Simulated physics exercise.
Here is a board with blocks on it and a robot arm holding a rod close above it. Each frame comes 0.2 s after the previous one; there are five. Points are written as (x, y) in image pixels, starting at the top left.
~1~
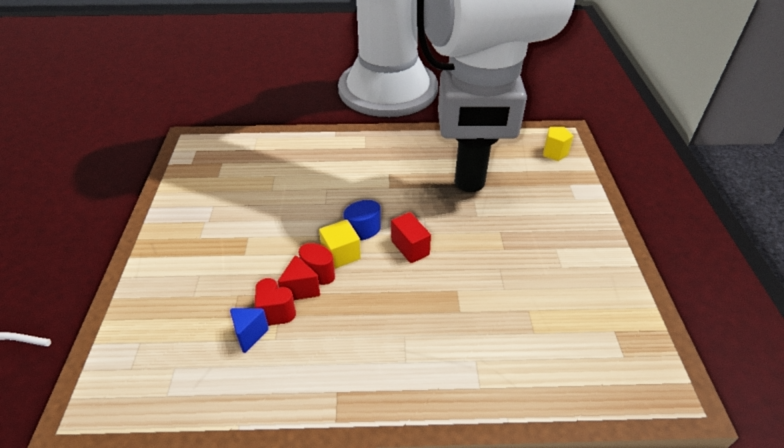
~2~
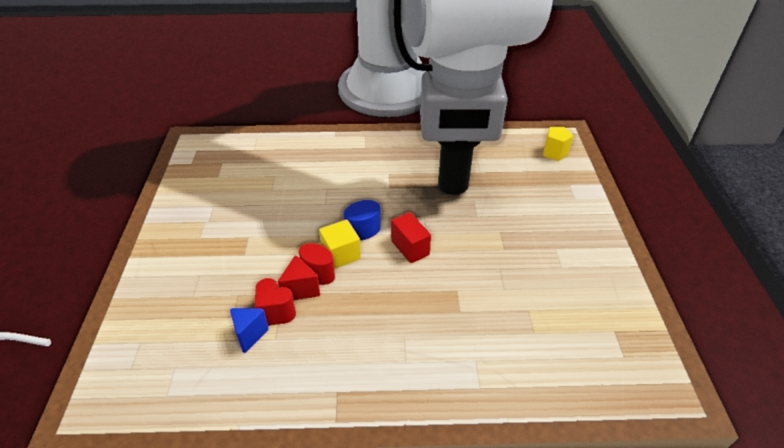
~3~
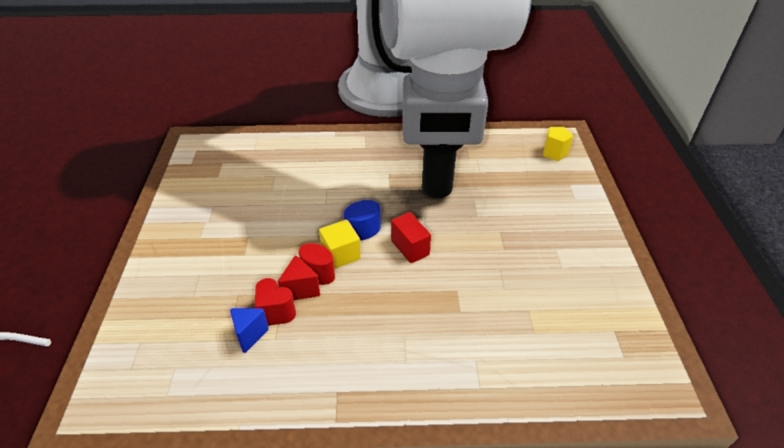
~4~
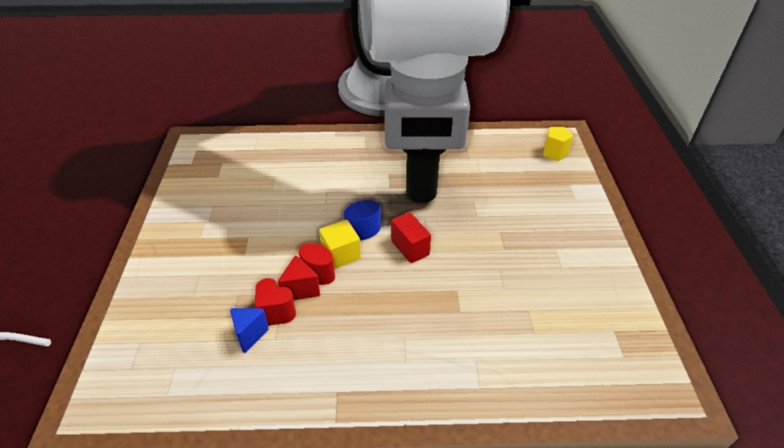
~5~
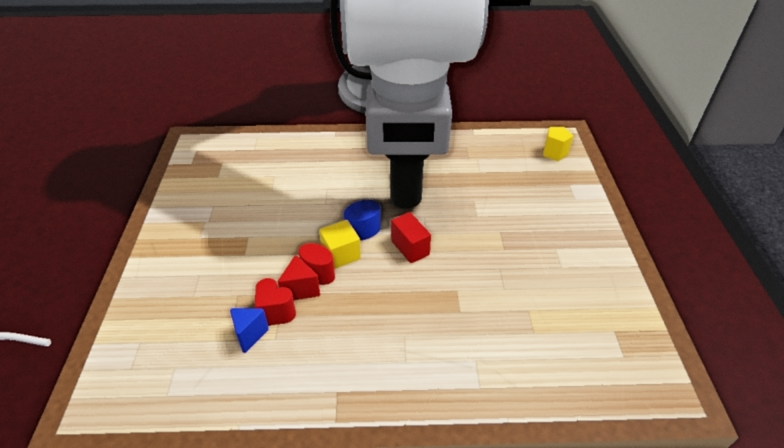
The clip shows a robot arm holding a black rod above a wooden board with red, blue and yellow blocks; the arm moves the rod steadily left and slightly toward the viewer, while the blocks stay still.
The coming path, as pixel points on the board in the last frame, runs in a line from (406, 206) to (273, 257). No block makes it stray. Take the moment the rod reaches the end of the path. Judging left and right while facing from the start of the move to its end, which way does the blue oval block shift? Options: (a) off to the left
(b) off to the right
I choose b.
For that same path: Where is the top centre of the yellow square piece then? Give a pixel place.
It will end up at (309, 248).
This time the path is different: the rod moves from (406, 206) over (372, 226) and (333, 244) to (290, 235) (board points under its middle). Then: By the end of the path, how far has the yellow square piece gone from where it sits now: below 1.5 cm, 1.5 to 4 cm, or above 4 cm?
It ends farther than 4 cm from its spot.
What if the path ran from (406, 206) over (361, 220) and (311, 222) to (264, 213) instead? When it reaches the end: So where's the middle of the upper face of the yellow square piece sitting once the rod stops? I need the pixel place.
Expect it around (319, 237).
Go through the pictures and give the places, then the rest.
In the first picture, tip of the rod at (470, 183), middles of tops, red triangular piece at (297, 270), red oval block at (315, 253), yellow square piece at (339, 234), blue oval block at (362, 209).
In the second picture, rod at (453, 185), nothing pushed.
In the third picture, rod at (437, 188), nothing pushed.
In the fourth picture, rod at (421, 193), nothing pushed.
In the fifth picture, rod at (406, 198), red triangular piece at (297, 270), red oval block at (315, 253), yellow square piece at (339, 234), blue oval block at (362, 209).
On the path given first. One third of the way, rod at (364, 215); red triangular piece at (294, 275); red oval block at (314, 259); yellow square piece at (324, 236), turned 60° anticlockwise; blue oval block at (332, 215), turned 25° clockwise.
Two thirds of the way, rod at (319, 232); red triangular piece at (291, 283); red oval block at (313, 266), turned 15° anticlockwise; yellow square piece at (315, 243), turned 70° anticlockwise; blue oval block at (283, 218), turned 80° clockwise.
At the end, rod at (271, 249); red triangular piece at (290, 285); red oval block at (316, 271), turned 25° anticlockwise; yellow square piece at (309, 248), turned 90° anticlockwise; blue oval block at (249, 220), turned 170° clockwise.
